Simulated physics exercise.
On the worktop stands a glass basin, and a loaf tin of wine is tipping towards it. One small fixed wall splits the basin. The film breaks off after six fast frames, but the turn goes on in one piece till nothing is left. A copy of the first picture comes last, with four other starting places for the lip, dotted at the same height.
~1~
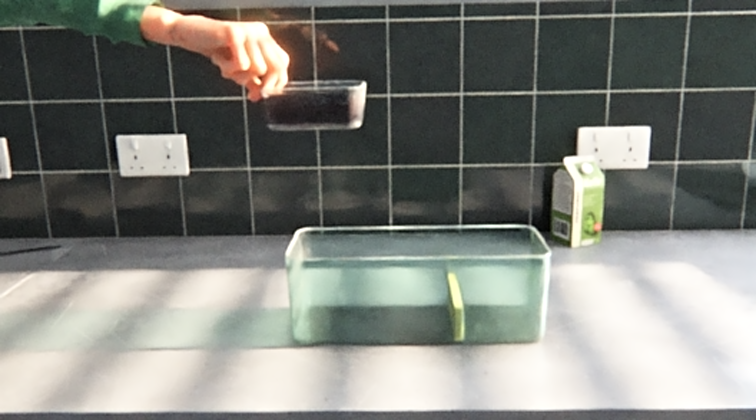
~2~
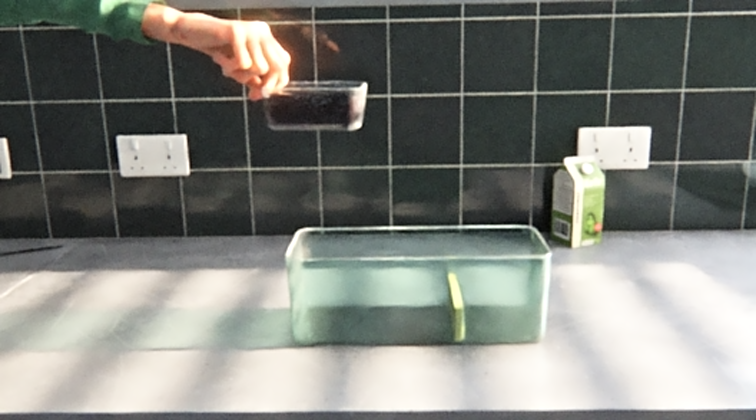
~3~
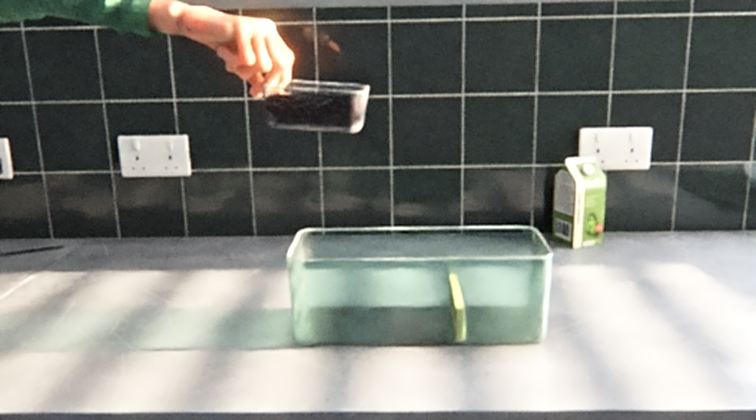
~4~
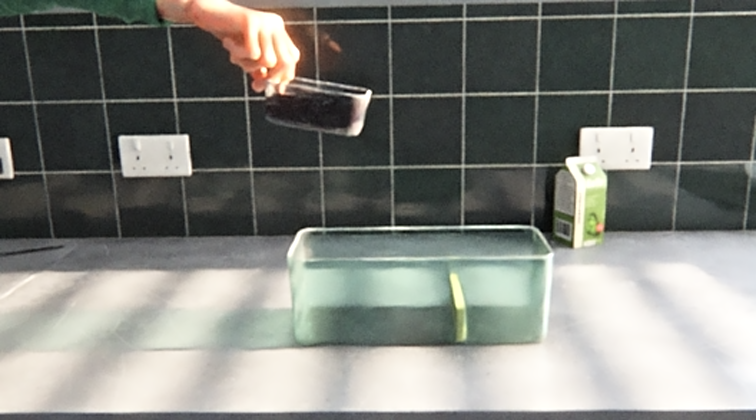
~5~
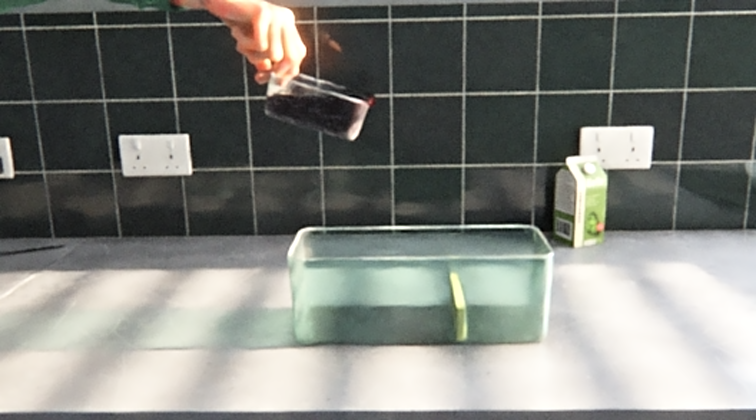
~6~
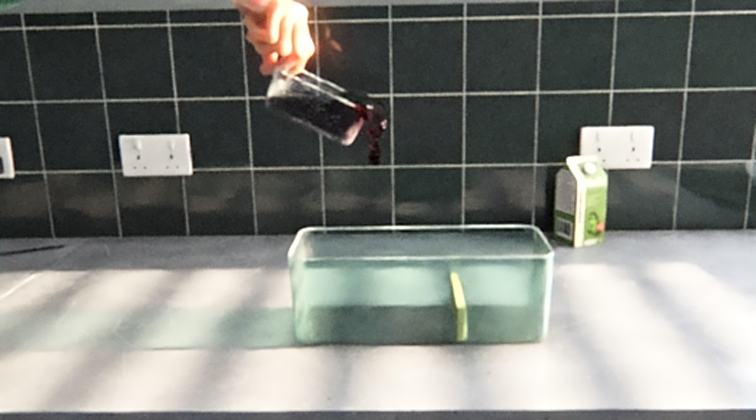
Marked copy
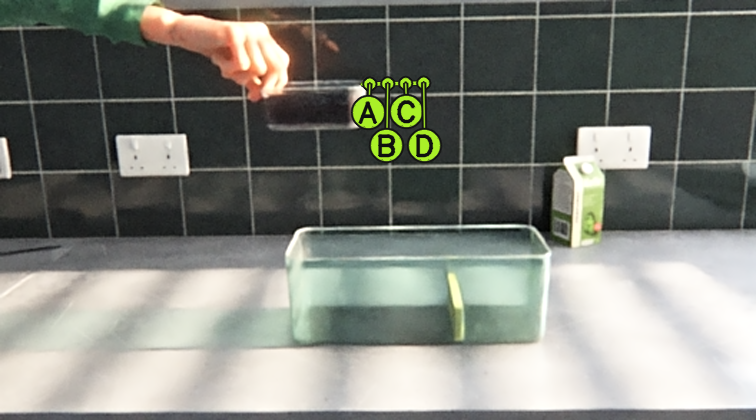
A kitchen worktop backed by dark tiles with pale grout is seen from the front by a still camera. A clear glass basin with a greenish tint and an upright yellow-green strip stands centrally, with a green and white carton behind it to the right. Above, a green-sleeved hand tilts a small clear container of dark red liquid rightward, gradually steeper, until liquid pours over its lip.
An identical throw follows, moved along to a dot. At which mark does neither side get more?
The best place is B.
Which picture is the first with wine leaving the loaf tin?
Picture 5.
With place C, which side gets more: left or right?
More ends on the right.
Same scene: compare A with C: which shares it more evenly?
C it is.
In lime, A at (369, 84); B at (387, 83); C at (405, 83); D at (423, 83).
For place A, about 94 % ends left of the wall and 4 % right of it.
For place B, about 54 % ends left of the wall and 44 % right of it.
For place C, about 32 % ends left of the wall and 65 % right of it.
For place D, about 24 % ends left of the wall and 74 % right of it.
